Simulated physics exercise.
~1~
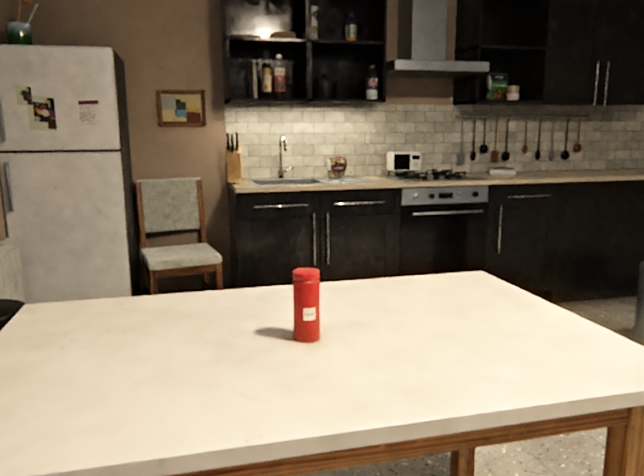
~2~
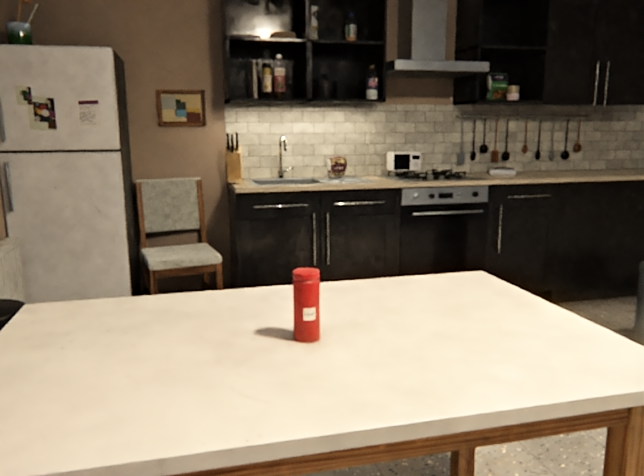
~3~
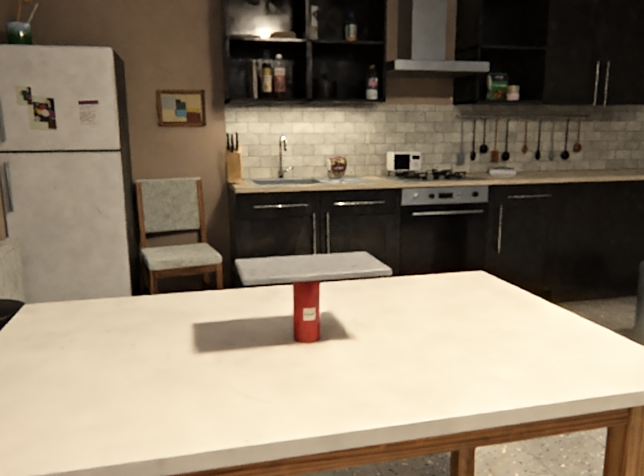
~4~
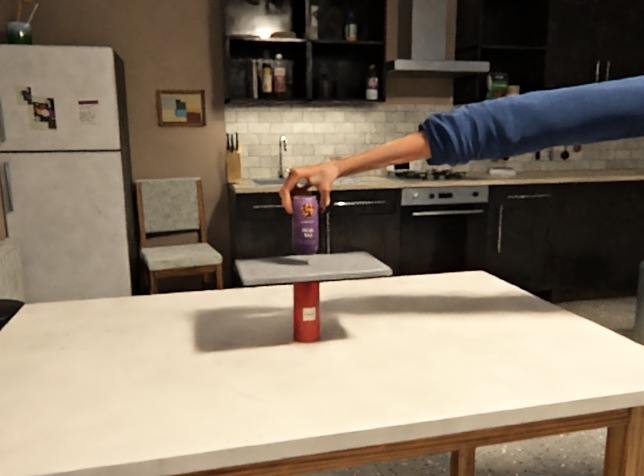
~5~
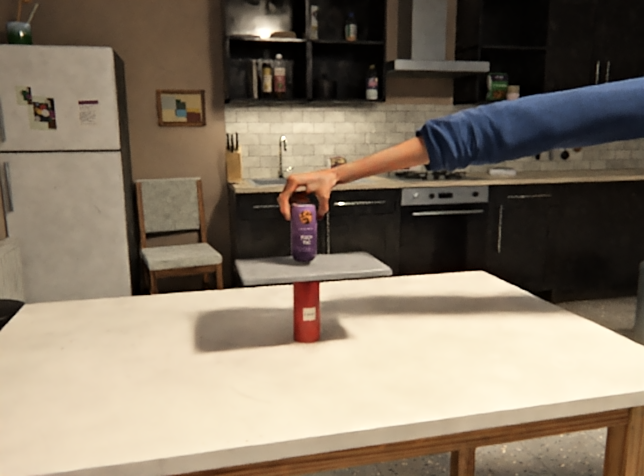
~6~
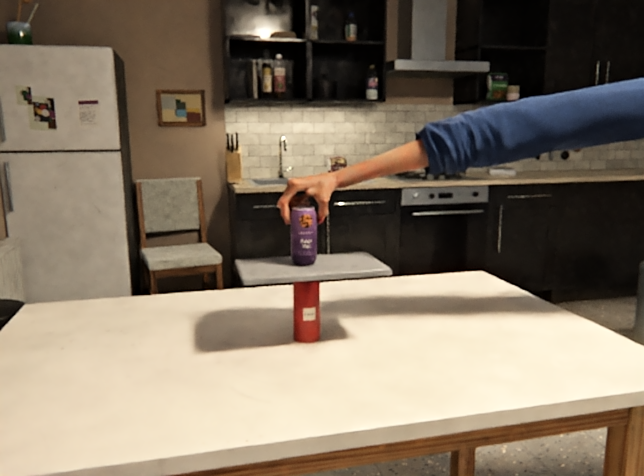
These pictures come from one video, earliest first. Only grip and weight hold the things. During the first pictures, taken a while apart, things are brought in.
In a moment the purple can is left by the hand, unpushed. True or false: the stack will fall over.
False.
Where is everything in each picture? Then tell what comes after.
In the first picture, the last thing is not in view yet.
In the second picture, the last thing is not in view yet.
In the third picture, the last thing is not in view yet; grey lid (311, 267).
In the fourth picture, coming down; purple can (305, 225); grey lid (311, 267).
In the fifth picture, coming down; purple can (304, 232); grey lid (311, 267).
In the sixth picture, in place under the hand; purple can (304, 236); grey lid (311, 267).
Then, 0.20 s after the last picture, nothing has stirred.
Then, 0.60 s after the last picture, purple can resting near (304, 236).
At rest, all 3 in place. Seen from the same camera at the end, purple can near (304, 236). The stack stays up.
